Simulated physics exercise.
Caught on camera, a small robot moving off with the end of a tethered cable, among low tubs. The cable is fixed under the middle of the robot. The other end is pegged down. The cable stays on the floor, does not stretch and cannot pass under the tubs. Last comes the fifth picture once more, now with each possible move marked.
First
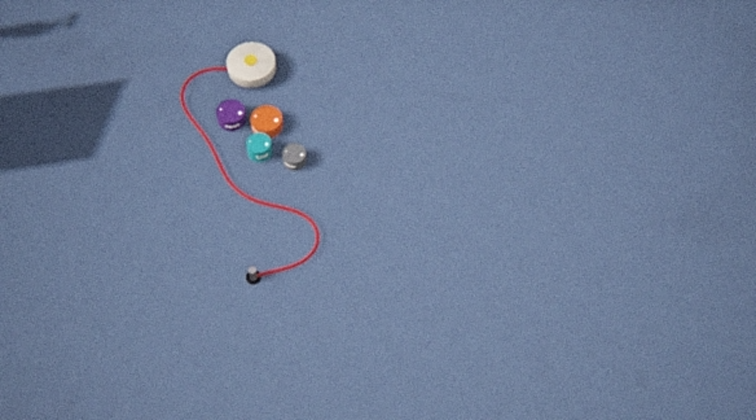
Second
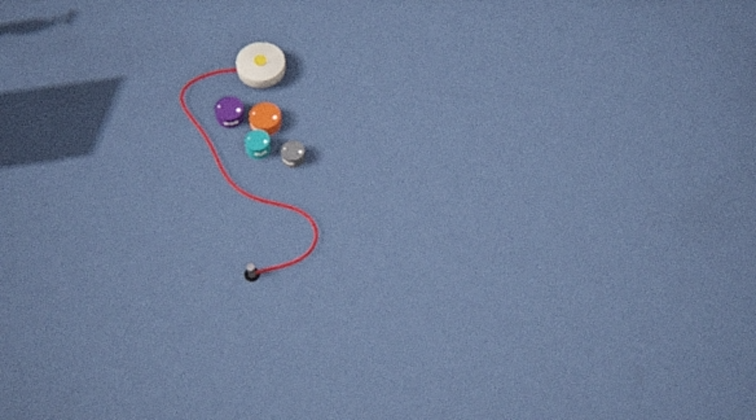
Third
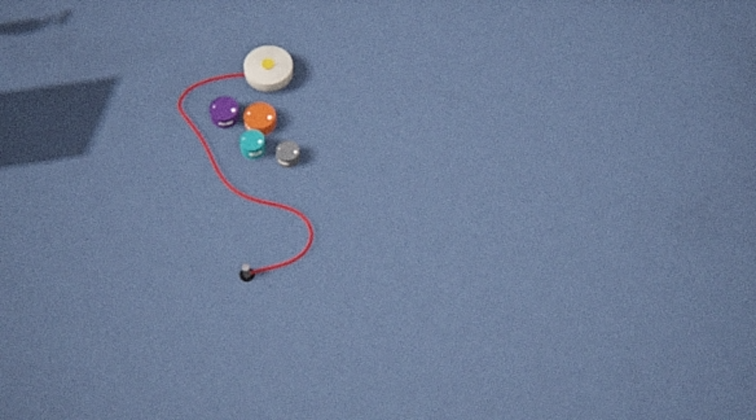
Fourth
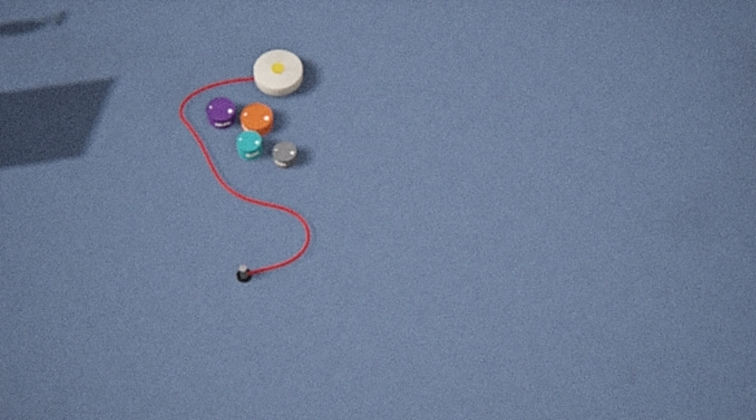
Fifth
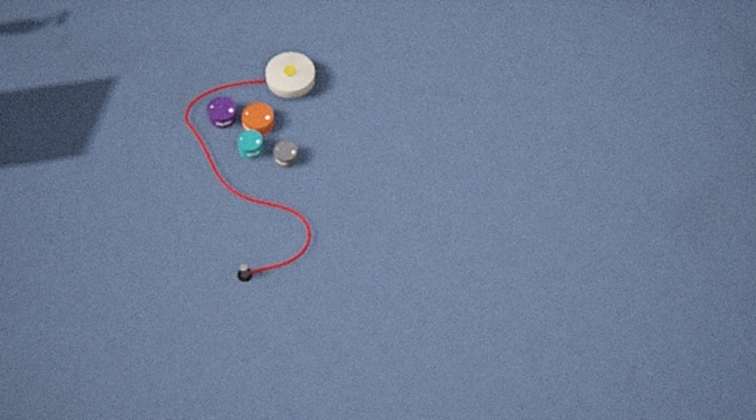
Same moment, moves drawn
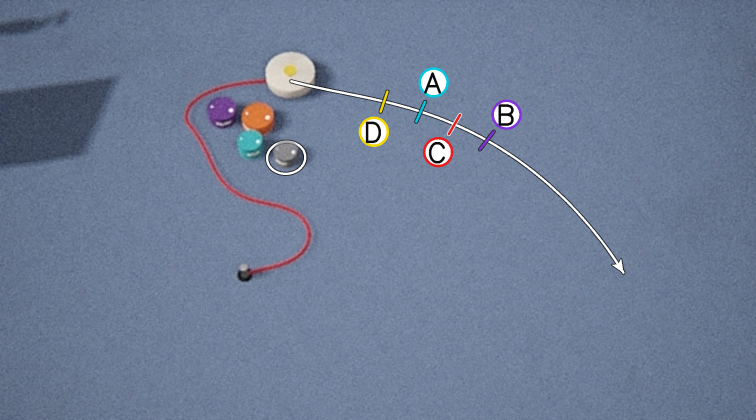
The clip shows a round white robot with a yellow centre moving right and slightly down past purple, orange, turquoise and grey tubs on a blue surface, drawing along one end of a curving red cable pegged below.
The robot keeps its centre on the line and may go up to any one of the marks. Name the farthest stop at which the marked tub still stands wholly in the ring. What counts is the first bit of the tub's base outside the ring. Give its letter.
The farthest safe stop is B.
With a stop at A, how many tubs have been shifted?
By then, one.
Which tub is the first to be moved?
The purple one.
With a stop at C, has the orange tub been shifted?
Yes.
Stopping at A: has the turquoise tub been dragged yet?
No.
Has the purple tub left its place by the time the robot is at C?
Yes.
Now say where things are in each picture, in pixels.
In the first frame, peg (253, 274); purple tub (231, 115); orange tub (267, 122).
In the second frame, robot (261, 66); grey tub (293, 154).
In the third frame, robot (269, 69); purple tub (225, 112).
In the fourth frame, robot (279, 74); turquoise tub (250, 145).
In the fifth frame, robot (291, 76); peg (244, 271); purple tub (222, 113); orange tub (258, 119).
On the marked copy, A at (421, 112); B at (487, 140); C at (454, 124); D at (384, 102); the ring at (286, 158); the route from (291, 81) via (482, 138) to (624, 273).
With B. Early on, robot (361, 91); grey tub (286, 154).
Further on, robot (431, 110); purple tub (231, 121); orange tub (261, 120); grey tub (286, 154).
At the end, robot (488, 136); purple tub (258, 144); orange tub (286, 132); turquoise tub (265, 165); grey tub (286, 155); the grey tub is still in its ring.
As for the rest, A is safe but short; C is safe but short; D is safe but short.
